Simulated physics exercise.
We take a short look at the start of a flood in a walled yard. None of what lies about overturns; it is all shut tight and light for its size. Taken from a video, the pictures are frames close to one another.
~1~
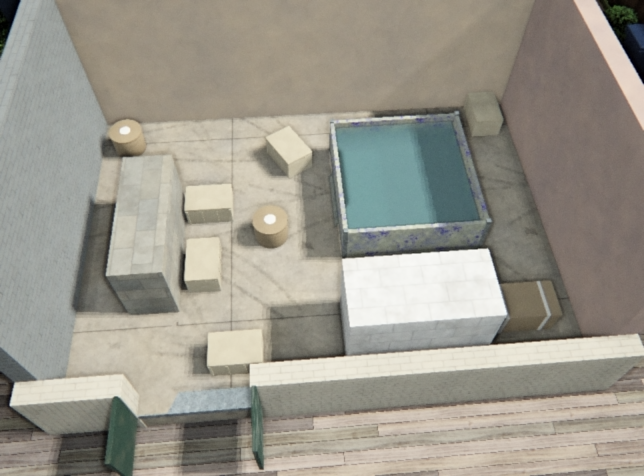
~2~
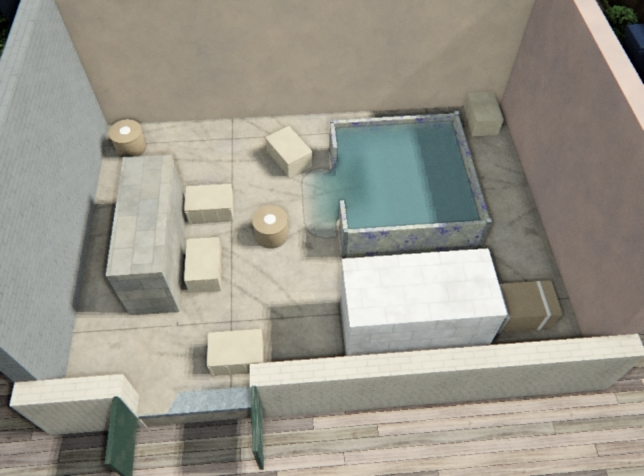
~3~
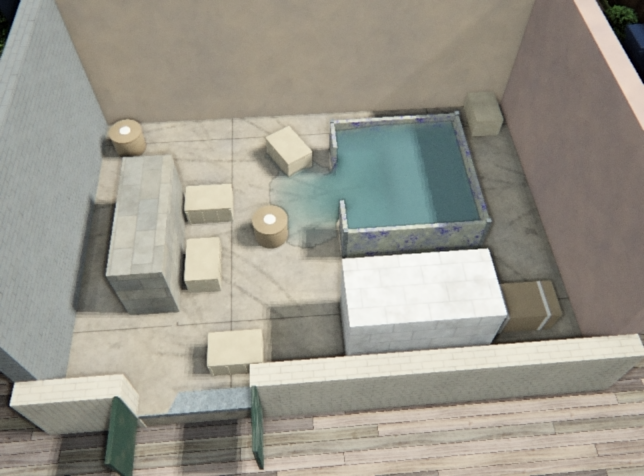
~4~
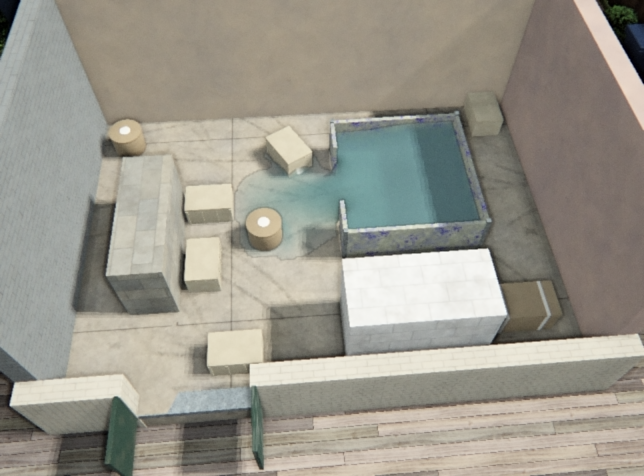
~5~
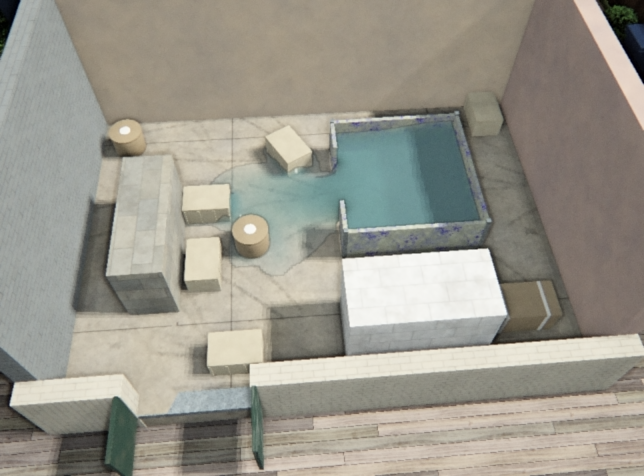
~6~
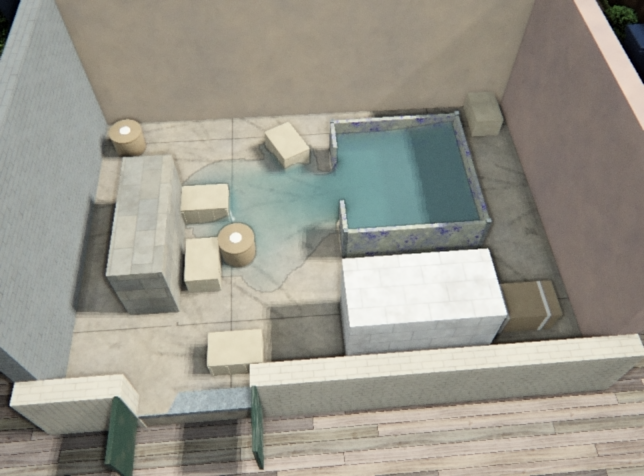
Water spreading leftward from an opening in a pool's side across a walled yard, pushing a round tub left, then slightly shifting a pale crate.
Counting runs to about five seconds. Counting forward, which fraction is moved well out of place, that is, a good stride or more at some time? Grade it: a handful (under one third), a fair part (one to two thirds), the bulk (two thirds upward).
The bulk.
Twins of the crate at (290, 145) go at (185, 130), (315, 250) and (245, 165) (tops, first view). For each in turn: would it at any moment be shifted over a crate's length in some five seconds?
In that order: Moved that far, under that, yes.
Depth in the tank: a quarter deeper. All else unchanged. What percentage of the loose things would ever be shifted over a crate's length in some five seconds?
About 80 %.
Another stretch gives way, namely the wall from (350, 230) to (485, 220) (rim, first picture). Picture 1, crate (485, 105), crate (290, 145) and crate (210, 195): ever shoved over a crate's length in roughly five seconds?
One after the other: Less than that, under that, swept aside.
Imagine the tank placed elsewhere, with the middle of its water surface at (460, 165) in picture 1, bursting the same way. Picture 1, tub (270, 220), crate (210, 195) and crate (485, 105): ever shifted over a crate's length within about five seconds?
The three, one by one: Past that mark, past that mark and short of that.
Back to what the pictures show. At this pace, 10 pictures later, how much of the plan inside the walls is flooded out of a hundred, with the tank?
Close to 50 per cent, tank included.
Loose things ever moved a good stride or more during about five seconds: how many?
It comes to 6.
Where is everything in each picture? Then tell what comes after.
The first picture shows a tub at (270, 219), on the bottom; a crate at (288, 144) rests on the ground; 0 of 8 have shifted.
The second picture shows a tub at (270, 219) rests on the ground; a crate at (288, 144) rests on the ground; 0 of 8 have shifted.
The third picture shows a tub at (270, 220), on the bottom; a crate at (288, 144), on the bottom; 0 of 8 have shifted.
The fourth picture shows a tub at (263, 222) rests on the ground, close to its start; a crate at (288, 144), on the bottom; 1 of 8 have shifted.
The fifth picture shows a tub at (250, 229), on the bottom, close to its start; a crate at (288, 144), on the bottom; 1 of 8 have shifted.
The sixth picture shows a tub at (236, 238) rests on the ground, a stride from its start; a crate at (286, 140) rests on the ground, close to its start; 2 of 8 have shifted.
A moment on, 1 of 8 are well off their spots; 2 afloat.
Next, 3 of 8 are well off their spots; 4 afloat.
Later, 5 of 8 are well off their spots; 3 afloat.
In the end, 6 of 8 are well off their spots, and 6 have been at some point; 4 afloat.
